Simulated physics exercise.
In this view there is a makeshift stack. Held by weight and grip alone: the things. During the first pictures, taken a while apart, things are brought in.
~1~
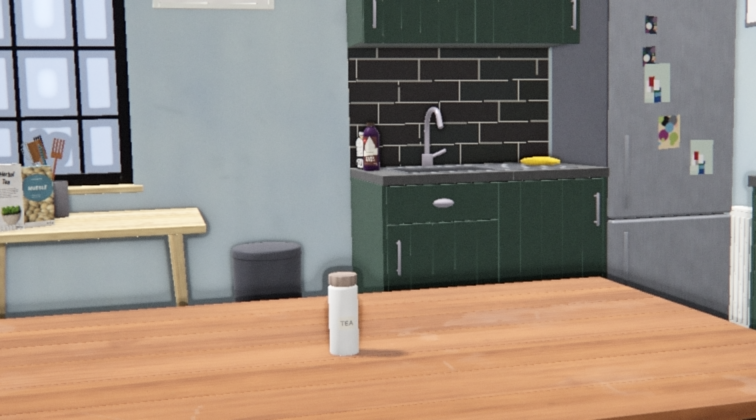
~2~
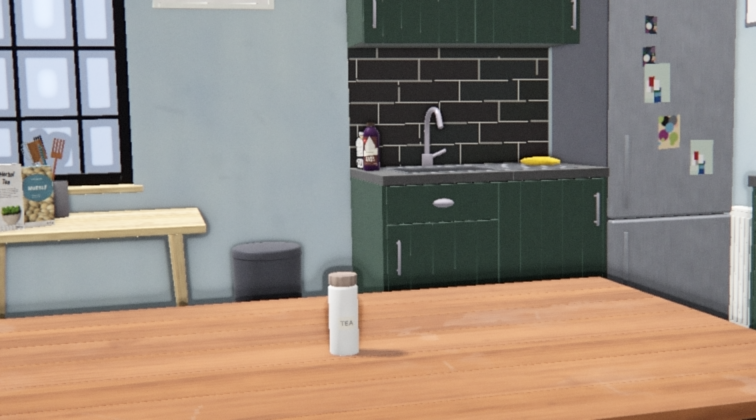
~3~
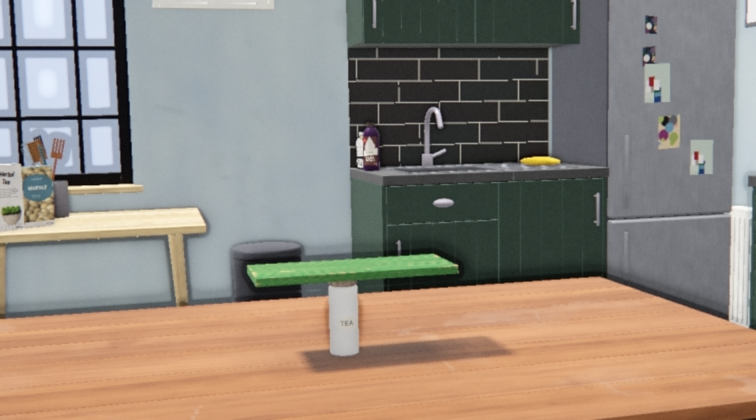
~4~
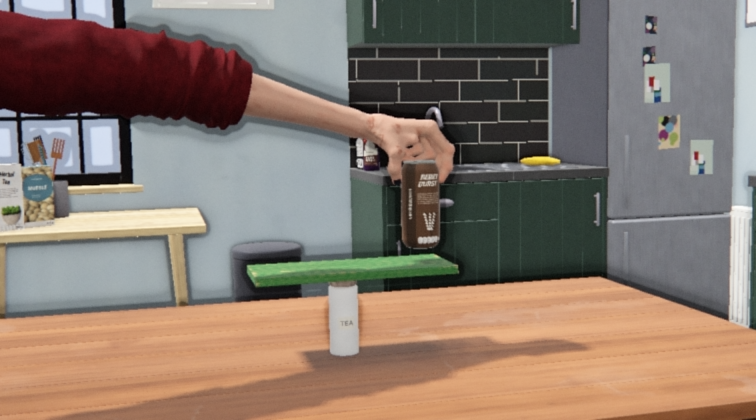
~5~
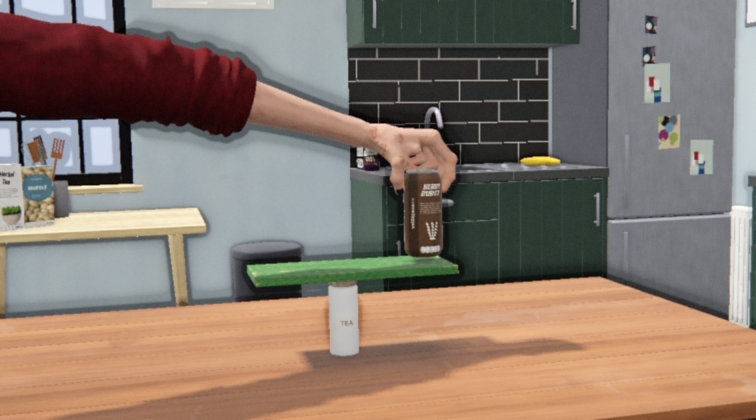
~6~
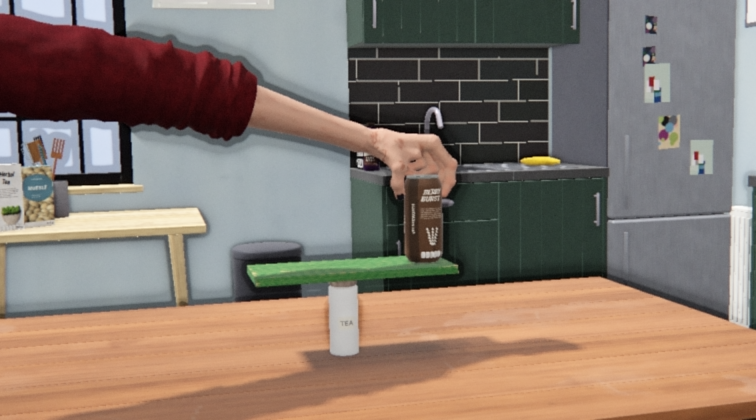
A hand lowers a brown can onto the right side of a green board.
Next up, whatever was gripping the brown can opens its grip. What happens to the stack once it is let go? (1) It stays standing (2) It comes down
It comes down (2).
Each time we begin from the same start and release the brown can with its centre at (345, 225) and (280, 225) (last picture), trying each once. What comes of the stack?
In the first case it holds; in the second case it comes apart.
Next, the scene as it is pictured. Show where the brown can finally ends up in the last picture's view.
Look around (478, 325) in the final frame.
Then, 0.30 s after the last picture, brown can now fallen; green board tipped 29° from how it was.
Then, 0.50 s after the last picture, green board tipped 56° from how it was.
Then, 1.00 s after the last picture, green board now fallen; white shaker tipped 32° from how it was.
Then, 1.10 s after the last picture, white shaker now fallen.
At rest, fallen, green board, white shaker and brown can. Seen from the same camera at the end, brown can near (478, 325). The stack gives way.
